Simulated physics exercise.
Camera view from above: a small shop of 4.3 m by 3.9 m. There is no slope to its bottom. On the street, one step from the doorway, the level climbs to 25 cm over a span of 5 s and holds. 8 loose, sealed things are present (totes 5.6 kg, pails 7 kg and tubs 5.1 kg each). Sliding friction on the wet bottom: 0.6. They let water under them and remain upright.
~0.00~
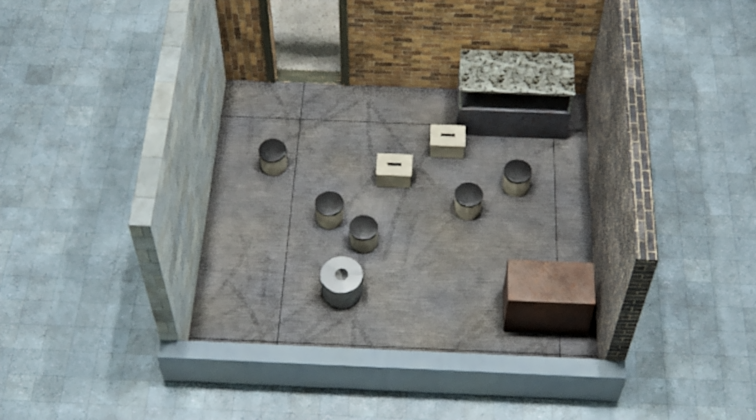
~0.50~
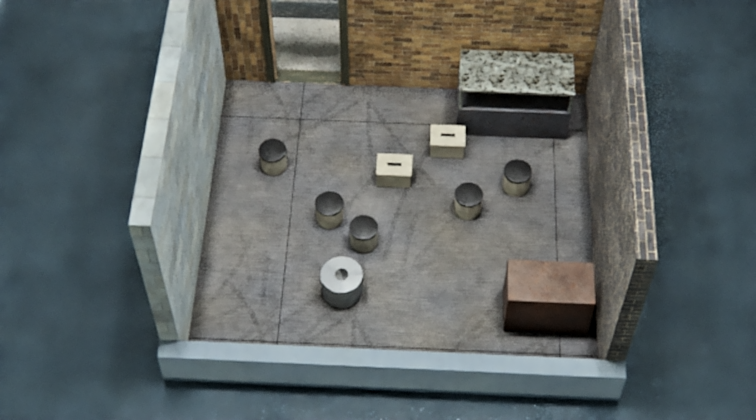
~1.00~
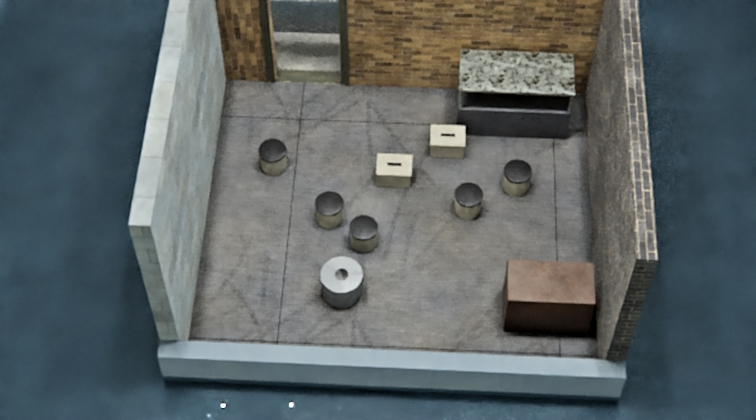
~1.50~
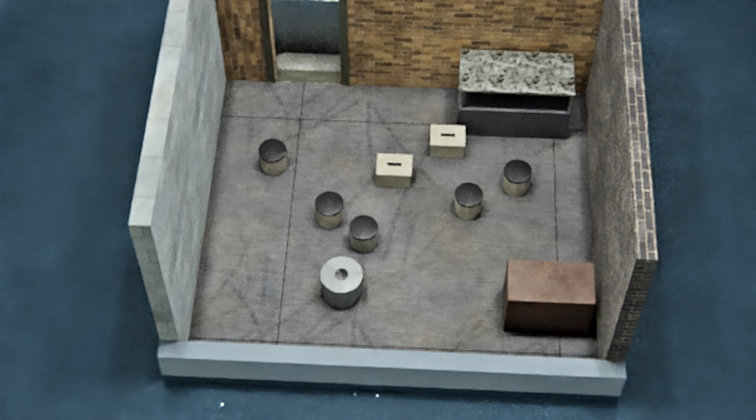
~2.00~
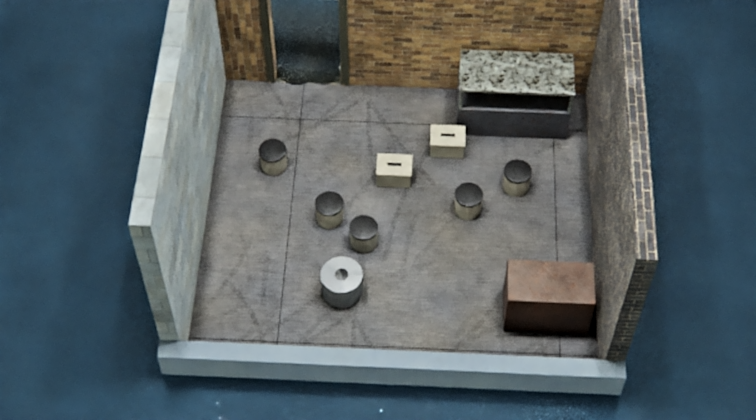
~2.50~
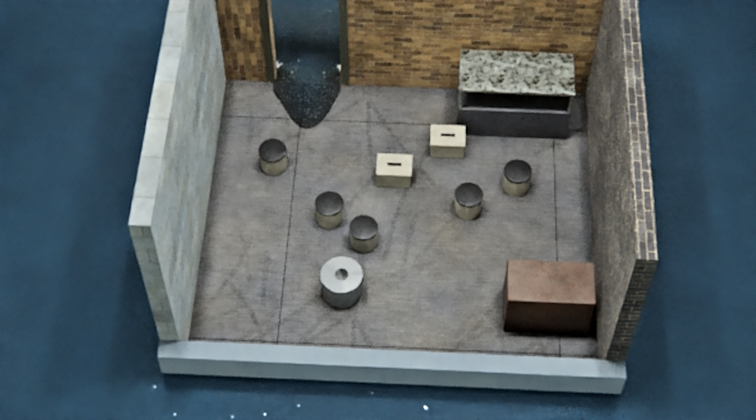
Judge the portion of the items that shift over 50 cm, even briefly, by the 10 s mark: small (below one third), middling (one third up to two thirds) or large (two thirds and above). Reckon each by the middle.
The portion is middling.
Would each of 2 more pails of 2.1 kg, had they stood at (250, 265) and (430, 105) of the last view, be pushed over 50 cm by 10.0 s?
Taking them in order, the first is above the threshold and the second is below the threshold.
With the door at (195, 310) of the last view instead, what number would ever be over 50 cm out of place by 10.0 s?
You'd get 1 in that case.
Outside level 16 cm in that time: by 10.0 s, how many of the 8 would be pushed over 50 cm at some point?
So the tally would be 0.
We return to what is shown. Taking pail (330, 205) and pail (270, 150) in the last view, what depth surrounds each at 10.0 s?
First roughly 11 cm, second roughly 11 cm.
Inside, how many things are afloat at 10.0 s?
At that time the total is 3.
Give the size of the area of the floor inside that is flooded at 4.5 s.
About 4.5 m2 is covered.
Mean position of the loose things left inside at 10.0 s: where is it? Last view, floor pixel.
Centre of the remaining things: Roughly (434, 252).
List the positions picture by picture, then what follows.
A tote at (448, 135), on the bottom; a pail at (329, 203), on the bottom; 0.0 m2 under water; 0 of 8 have shifted, in the first frame.
A tote at (448, 135), on the bottom; a pail at (329, 203), on the bottom; 0.0 m2 under water; 0 of 8 have shifted, in the second frame.
A tote at (448, 135) rests on the ground; a pail at (329, 203) rests on the ground; water covers 0.0 m2; 0 of 8 have shifted, in the third frame.
A tote at (448, 135) rests on the ground; a pail at (329, 203) rests on the ground; 0.0 m2 under water; 0 of 8 have shifted, in the fourth frame.
A tote at (448, 135), on the bottom; a pail at (329, 203), on the bottom; water covers 0.0 m2; 0 of 8 have shifted, in the fifth frame.
A tote at (448, 135), on the bottom; a pail at (329, 203), on the bottom; water covers 0.3 m2; 0 of 8 have shifted, in the sixth frame.
After 3.5 s 0 of 8 are over 50 cm from their spots; 0 afloat.
After 4.5 s 0 of 8 are over 50 cm from their spots; 0 afloat.
After 7.0 s 2 of 8 are over 50 cm from their spots; 0 afloat.
After 10.0 s 4 of 8 are over 50 cm from their spots, and 4 have been at some point; 3 afloat.
